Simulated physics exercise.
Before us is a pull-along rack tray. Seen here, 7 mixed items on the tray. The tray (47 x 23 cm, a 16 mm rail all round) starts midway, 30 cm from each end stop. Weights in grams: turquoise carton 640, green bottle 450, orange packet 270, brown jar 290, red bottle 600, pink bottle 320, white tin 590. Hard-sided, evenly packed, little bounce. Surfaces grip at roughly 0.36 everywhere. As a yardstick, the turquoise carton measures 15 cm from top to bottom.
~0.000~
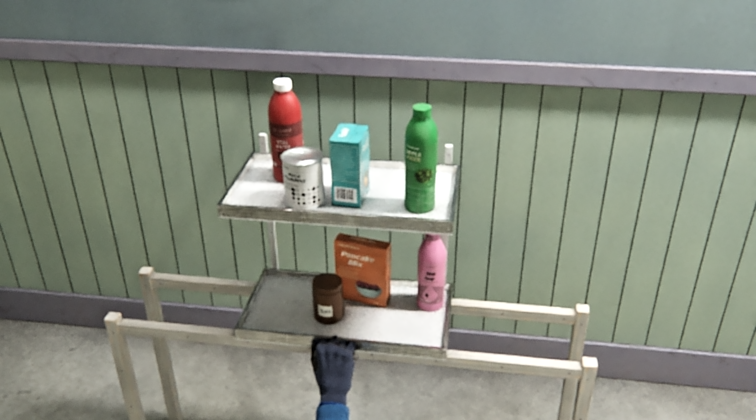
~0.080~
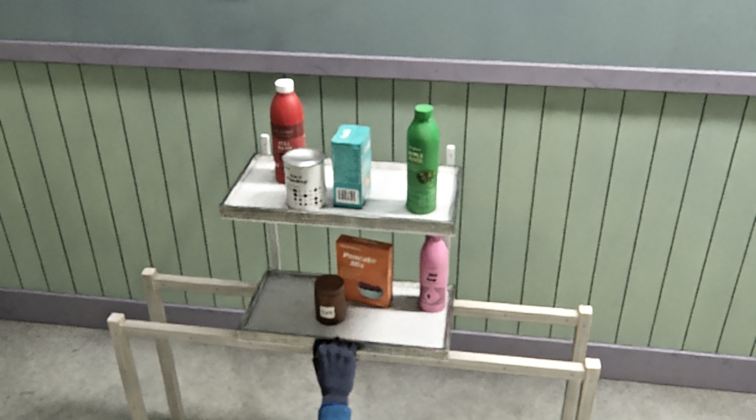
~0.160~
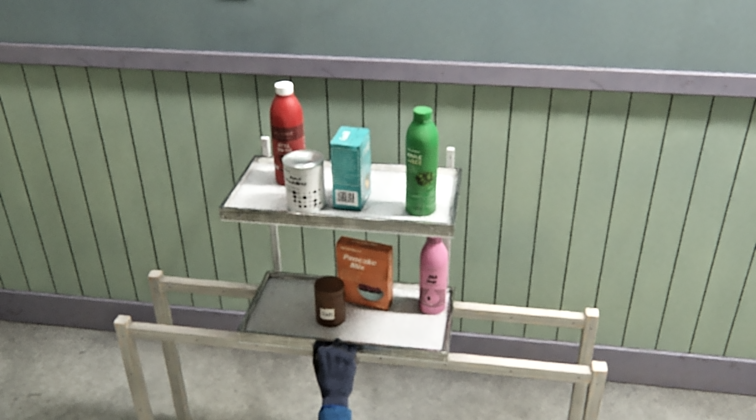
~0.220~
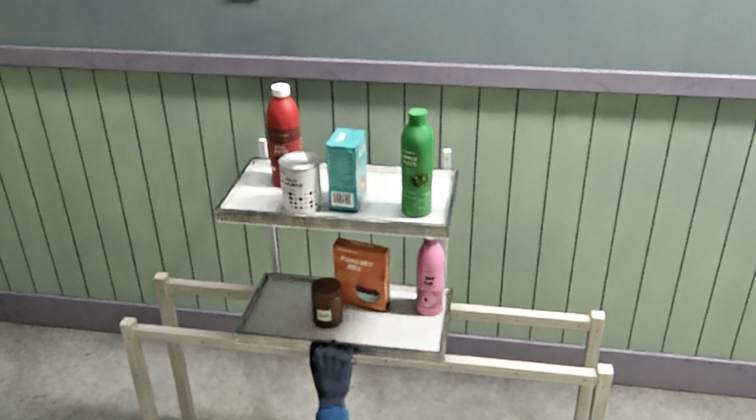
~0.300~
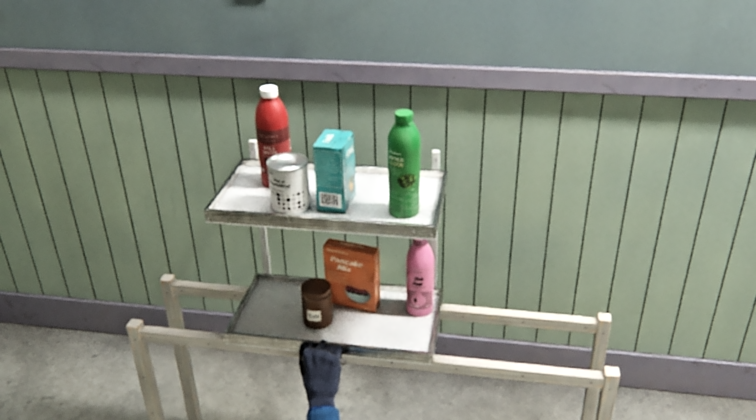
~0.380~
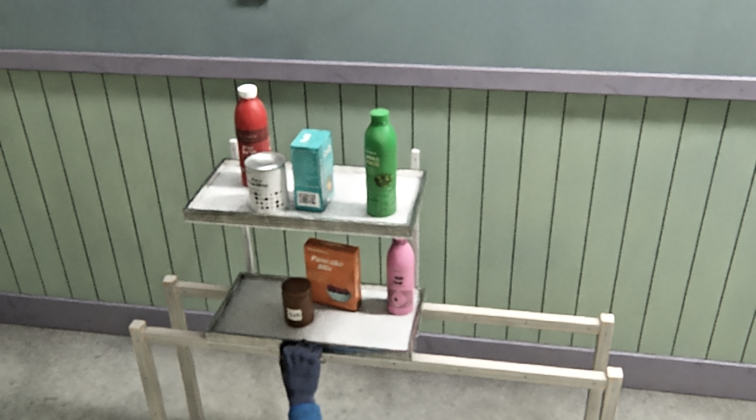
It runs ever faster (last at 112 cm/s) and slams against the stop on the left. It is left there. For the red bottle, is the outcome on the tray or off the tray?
The red bottle falls out.
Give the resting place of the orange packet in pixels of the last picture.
At about (198, 264).
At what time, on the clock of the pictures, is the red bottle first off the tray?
At about 0.7 s.
After 0.68 s, tray 30 cm left; red bottle leaning 16° near (140, 128); turquoise carton leaning 20°; green bottle leaning 8°.
After 0.88 s, tray 30 cm left; red bottle now off the tray; green bottle leaning 48°; pink bottle leaning 37°.
After 1.18 s, tray 30 cm left; green bottle leaning 43°; pink bottle leaning 38°; turquoise carton leaning 14°.
At rest (2.6 s), off the tray, red bottle; tipped over on the tray, green bottle and pink bottle; not toppled but over 5 cm from the start, turquoise carton, orange packet, brown jar and white tin.
